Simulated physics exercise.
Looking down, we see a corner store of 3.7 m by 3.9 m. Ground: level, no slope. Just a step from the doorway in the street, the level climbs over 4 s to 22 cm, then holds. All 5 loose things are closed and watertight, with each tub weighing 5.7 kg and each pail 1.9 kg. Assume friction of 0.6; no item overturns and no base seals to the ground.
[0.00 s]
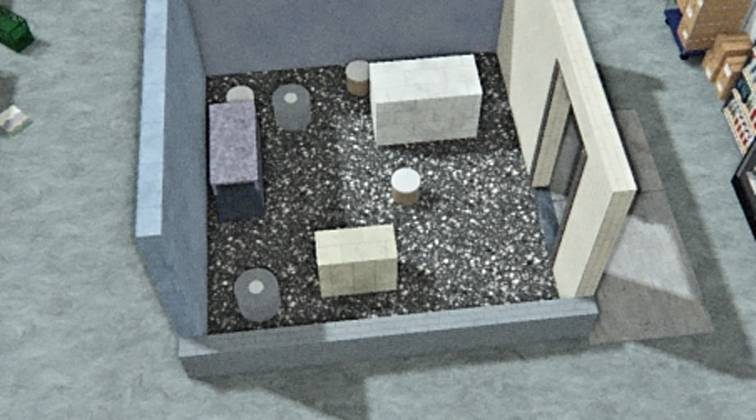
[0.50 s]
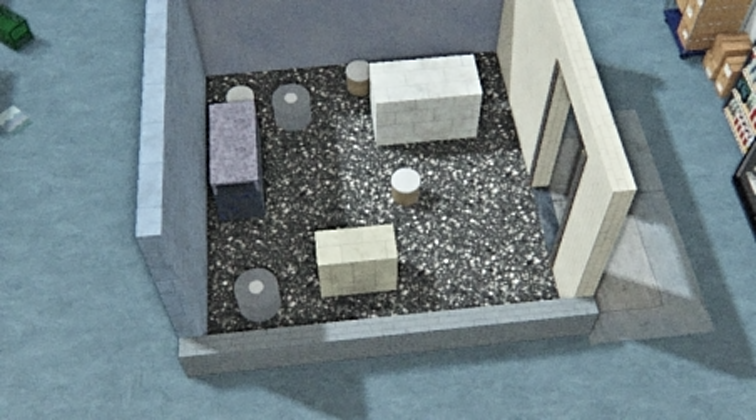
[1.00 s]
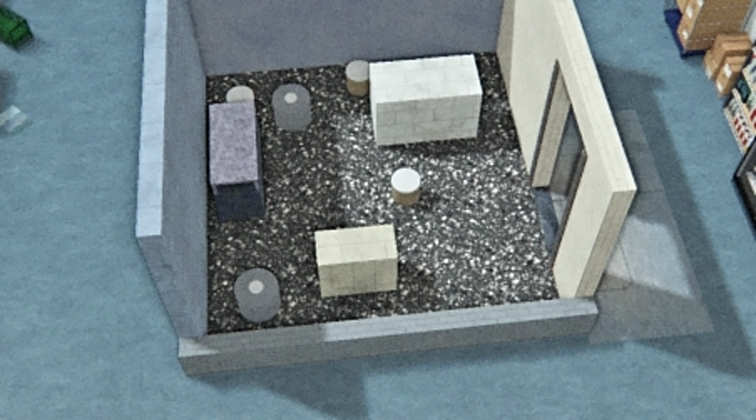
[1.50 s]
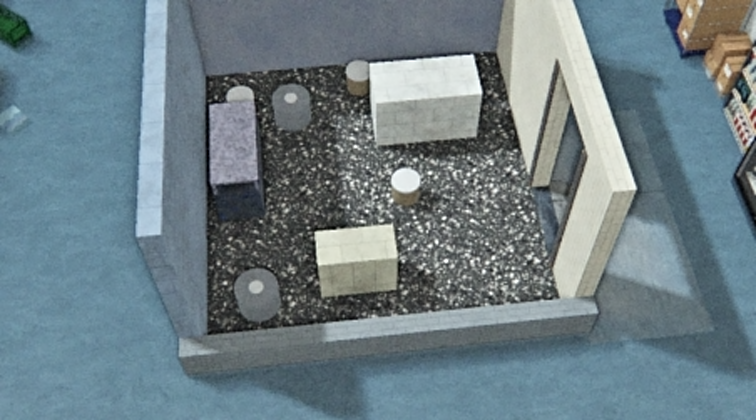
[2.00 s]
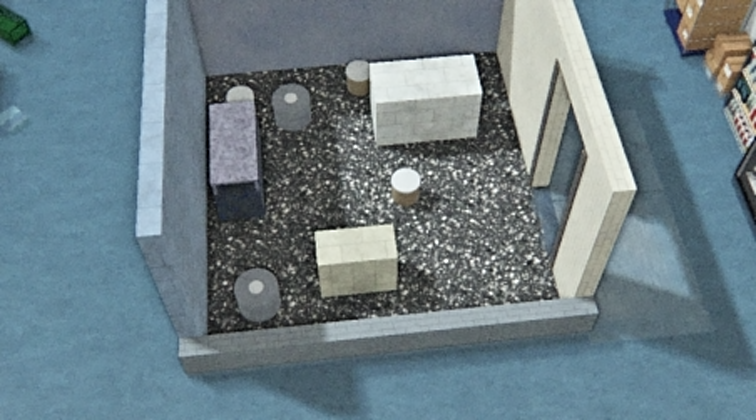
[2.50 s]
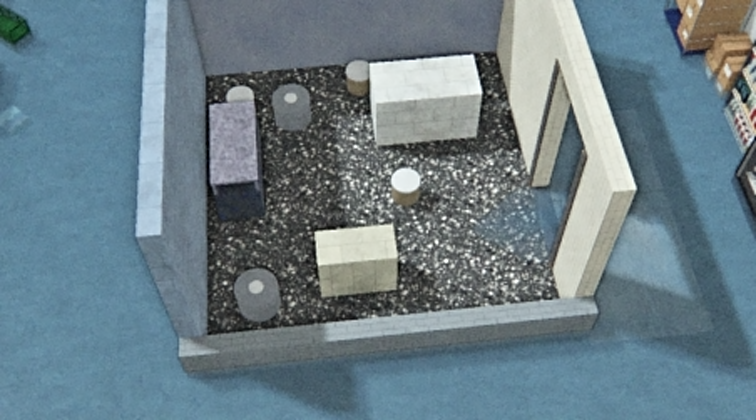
In the video, seen from above, blue water spreads over the grey ground around a small walled room holding blocks and cylinders, gradually covers the paving outside the right doorway, then enters slightly, while the objects inside stay still.
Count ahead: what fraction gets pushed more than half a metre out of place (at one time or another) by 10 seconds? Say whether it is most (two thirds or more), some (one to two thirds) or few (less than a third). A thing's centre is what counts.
Most.
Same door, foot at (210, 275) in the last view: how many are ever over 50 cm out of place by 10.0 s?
That gives 2 of them.
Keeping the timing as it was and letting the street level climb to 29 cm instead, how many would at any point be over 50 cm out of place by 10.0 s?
Then the count would be 5.
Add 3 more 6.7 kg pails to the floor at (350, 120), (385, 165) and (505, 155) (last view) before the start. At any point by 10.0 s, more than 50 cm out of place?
For each in turn I get a smaller distance, a greater distance and a smaller distance.
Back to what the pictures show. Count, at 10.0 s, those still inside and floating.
At that time, 5.
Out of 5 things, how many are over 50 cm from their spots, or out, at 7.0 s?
By then the count is 1.
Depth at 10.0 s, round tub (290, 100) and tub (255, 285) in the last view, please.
Around 5 cm and 11 cm.
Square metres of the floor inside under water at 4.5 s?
The covered patch comes to about 6.0 m2.
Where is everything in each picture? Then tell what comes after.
The first frame shows a tub at (256, 287), on the bottom; a tub at (291, 98) rests on the ground; 0.0 m2 under water; 0 of 5 have shifted.
The second frame shows a tub at (256, 287), on the bottom; a tub at (291, 98), on the bottom; water covers 0.0 m2; 0 of 5 have shifted.
The third frame shows a tub at (256, 287), on the bottom; a tub at (291, 98) rests on the ground; 0.0 m2 under water; 0 of 5 have shifted.
The fourth frame shows a tub at (256, 287), on the bottom; a tub at (291, 98) rests on the ground; 0.0 m2 under water; 0 of 5 have shifted.
The fifth frame shows a tub at (256, 287), on the bottom; a tub at (291, 98), on the bottom; 0.0 m2 under water; 0 of 5 have shifted.
The sixth frame shows a tub at (256, 287) rests on the ground; a tub at (291, 98) rests on the ground; water covers 0.5 m2; 0 of 5 have shifted.
After 3.5 s 0 of 5 are over 50 cm from their spots; 0 afloat.
After 4.5 s 1 of 5 are over 50 cm from their spots; 0 afloat.
After 7.0 s 1 of 5 are over 50 cm from their spots; 2 afloat.
After 10.0 s 4 of 5 are over 50 cm from their spots, and 5 have been at some point; 5 afloat.
